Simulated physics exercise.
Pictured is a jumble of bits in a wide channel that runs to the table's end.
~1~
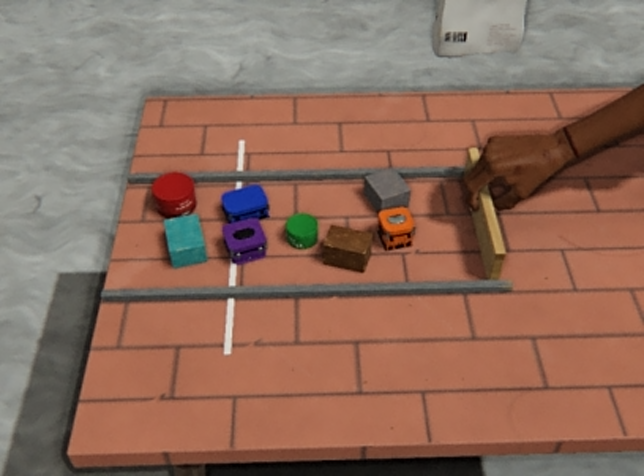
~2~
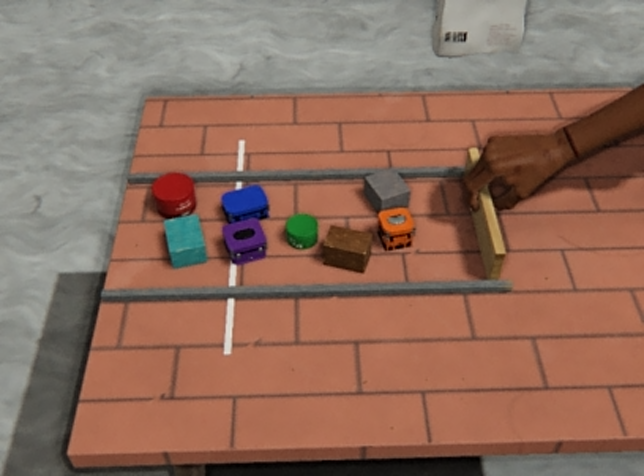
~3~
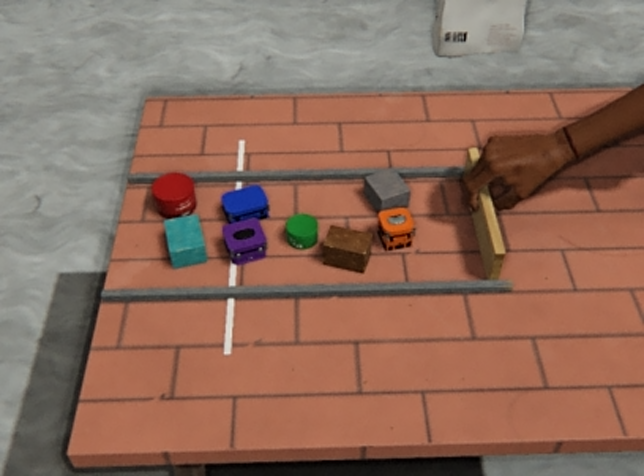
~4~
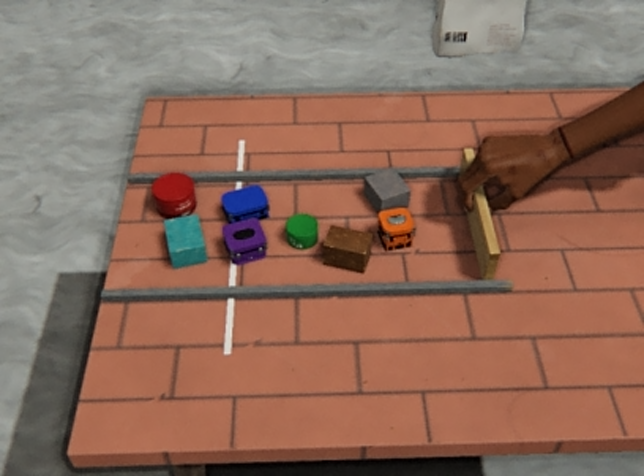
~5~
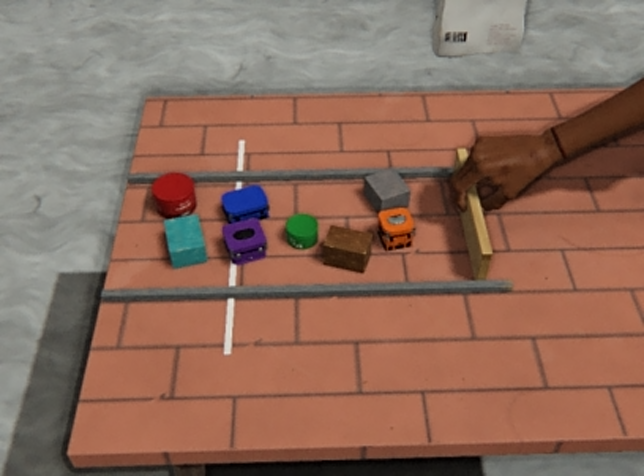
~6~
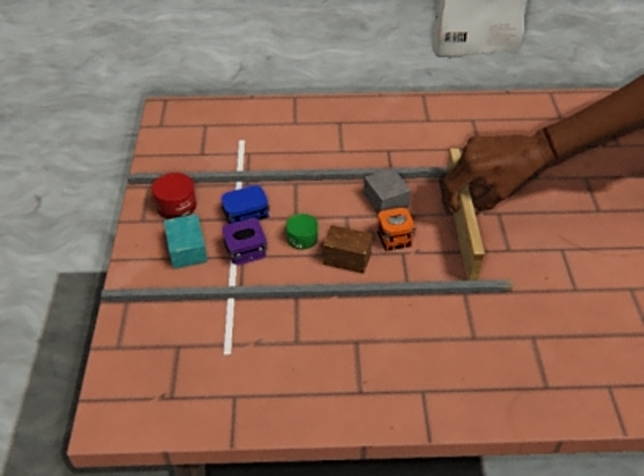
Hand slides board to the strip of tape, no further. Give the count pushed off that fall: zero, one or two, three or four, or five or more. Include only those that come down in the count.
Count: Zero.
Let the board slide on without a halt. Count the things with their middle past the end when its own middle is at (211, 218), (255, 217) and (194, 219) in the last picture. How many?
Respectively 0, 0 and 1.
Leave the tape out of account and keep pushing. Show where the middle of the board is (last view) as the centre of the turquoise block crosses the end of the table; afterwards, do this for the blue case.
The middle is at (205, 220) when it's the turquoise block, and at (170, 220) when it's the blue case.
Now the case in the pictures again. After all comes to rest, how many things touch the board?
That comes to 3.
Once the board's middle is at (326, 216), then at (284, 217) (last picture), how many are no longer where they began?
Up to then 4, and up to the other point 7.
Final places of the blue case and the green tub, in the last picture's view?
In the last picture the first middle sits at (182, 210) and the other at (190, 231).
Early on, none off yet; red tub at rest near (175, 196); turquoise block at rest near (186, 241); blue case at rest near (245, 206).
Finally, the number that fall off is zero.
